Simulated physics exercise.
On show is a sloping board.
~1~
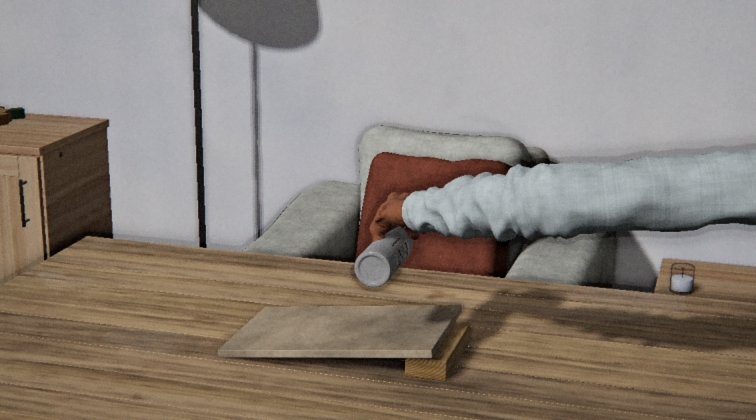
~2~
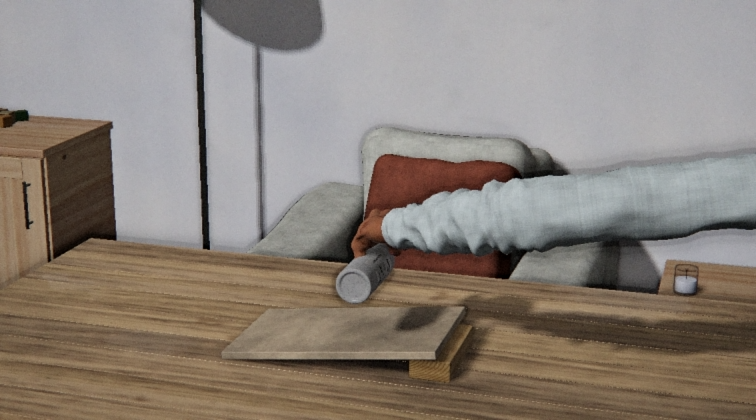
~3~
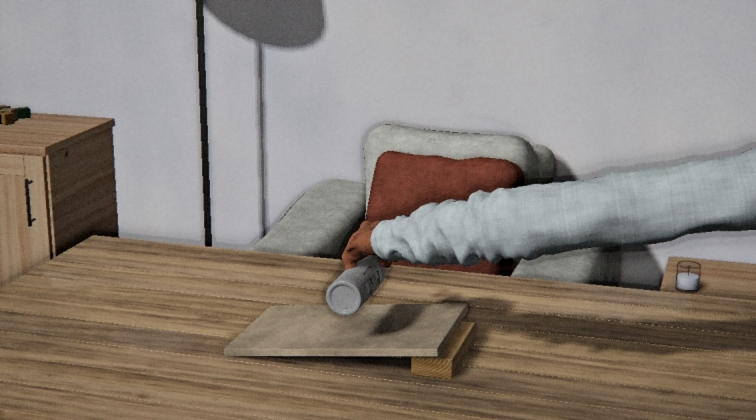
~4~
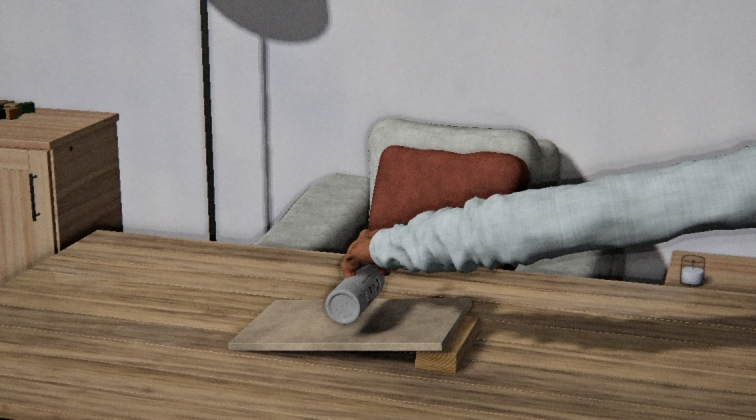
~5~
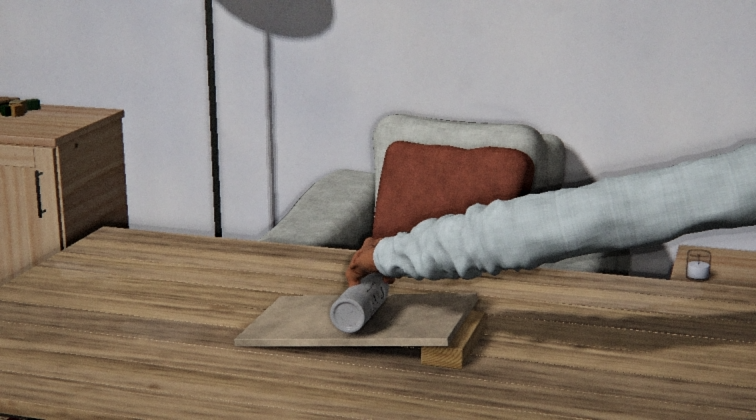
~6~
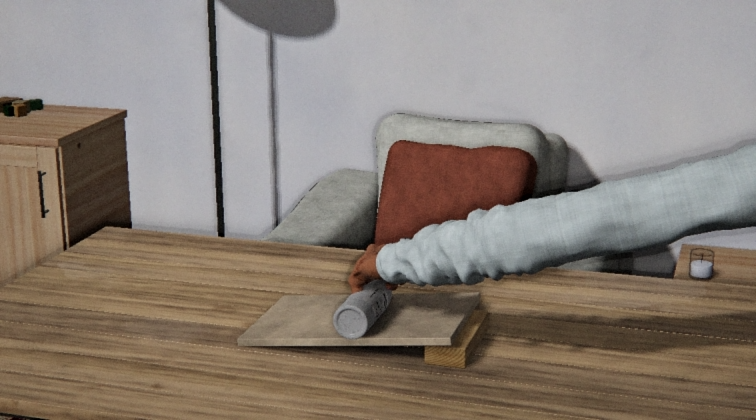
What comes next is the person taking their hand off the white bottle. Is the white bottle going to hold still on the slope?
I expect it to give way.
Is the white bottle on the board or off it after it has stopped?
In the end it goes over the edge.
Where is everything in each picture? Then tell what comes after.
On its way; white bottle (392, 248), in the first picture.
On its way; white bottle (374, 264), in the second picture.
On its way; white bottle (365, 275), in the third picture.
On its way; white bottle (364, 284), in the fourth picture.
On its way; white bottle (369, 292), in the fifth picture.
Set down, still held; white bottle (372, 298), in the sixth picture.
Then, 0.90 s past the last view, white bottle displaced well along near (263, 300).
Then, 1.60 s past the last view, white bottle now off the board.
Then, 2.50 s past the last view, things are still on the move.
Then, 2.90 s past the last view, as before.
Finally, off the board, white bottle. The white bottle runs down the board.
